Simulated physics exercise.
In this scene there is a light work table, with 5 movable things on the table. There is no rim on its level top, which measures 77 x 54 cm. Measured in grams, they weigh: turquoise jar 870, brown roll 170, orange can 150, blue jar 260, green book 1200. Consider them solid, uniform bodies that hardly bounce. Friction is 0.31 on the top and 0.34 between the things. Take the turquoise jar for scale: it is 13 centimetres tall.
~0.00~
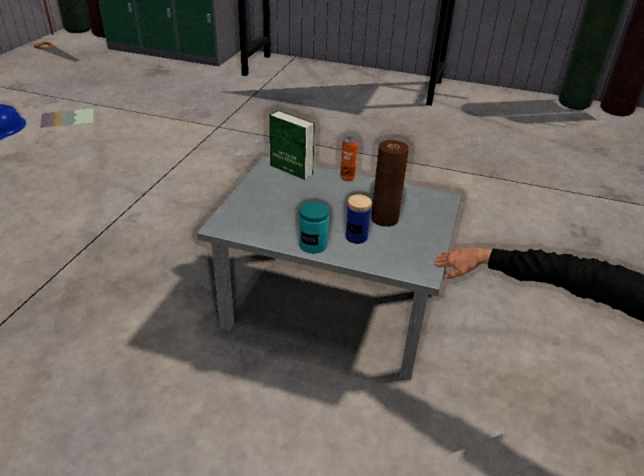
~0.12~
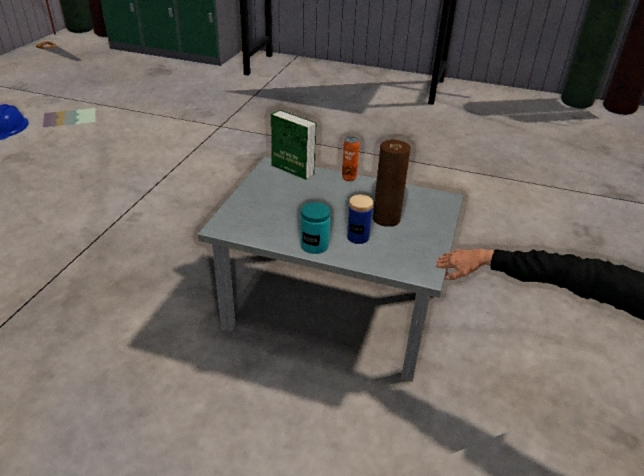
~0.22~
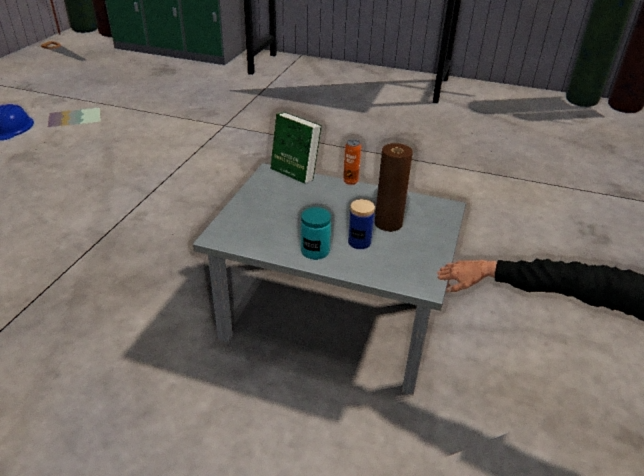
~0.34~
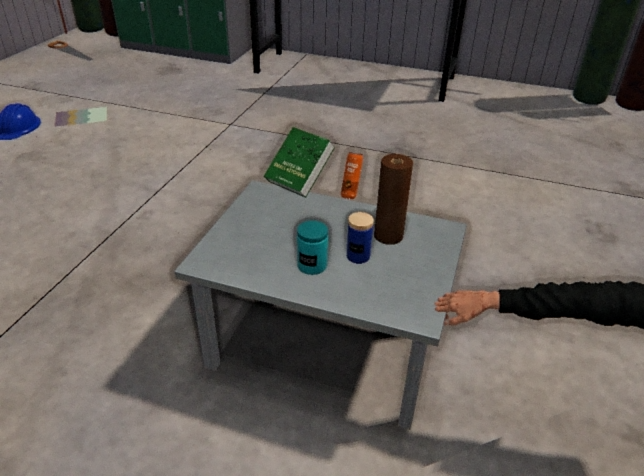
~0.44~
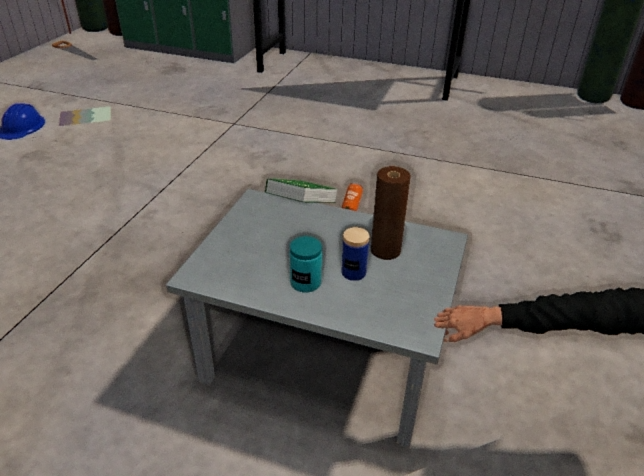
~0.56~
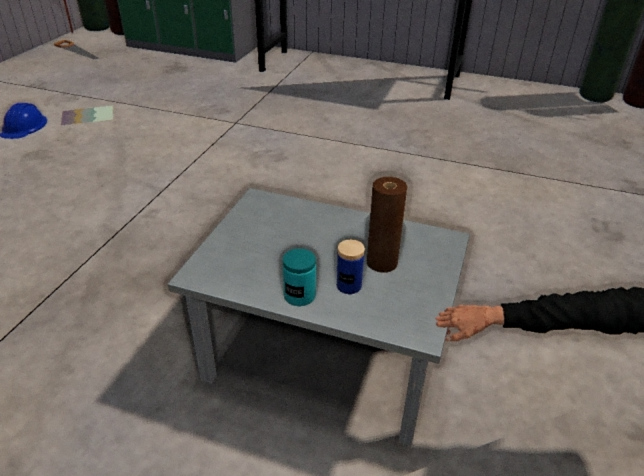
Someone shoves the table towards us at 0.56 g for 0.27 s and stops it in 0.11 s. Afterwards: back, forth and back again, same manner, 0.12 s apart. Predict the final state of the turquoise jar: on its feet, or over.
Over.
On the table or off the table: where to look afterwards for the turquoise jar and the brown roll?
The turquoise jar is not kept in bounds, the brown roll is kept in bounds.
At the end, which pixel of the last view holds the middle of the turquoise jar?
You'll find it at about (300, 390).
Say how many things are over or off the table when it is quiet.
That gives 5.
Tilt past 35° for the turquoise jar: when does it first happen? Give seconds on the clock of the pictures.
Somewhere about 0.9 s.
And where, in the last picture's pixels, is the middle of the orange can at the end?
(344, 293), roughly.
After 0.96 s, turquoise jar and blue jar now off the table; brown roll slid 18 cm.
After 1.46 s, table along by 28 cm; brown roll slid 5 cm.
At rest (2.6 s), off the table and tipped over, turquoise jar, orange can, blue jar and green book; tipped over on the table, brown roll. In the last view, turquoise jar near (300, 390).
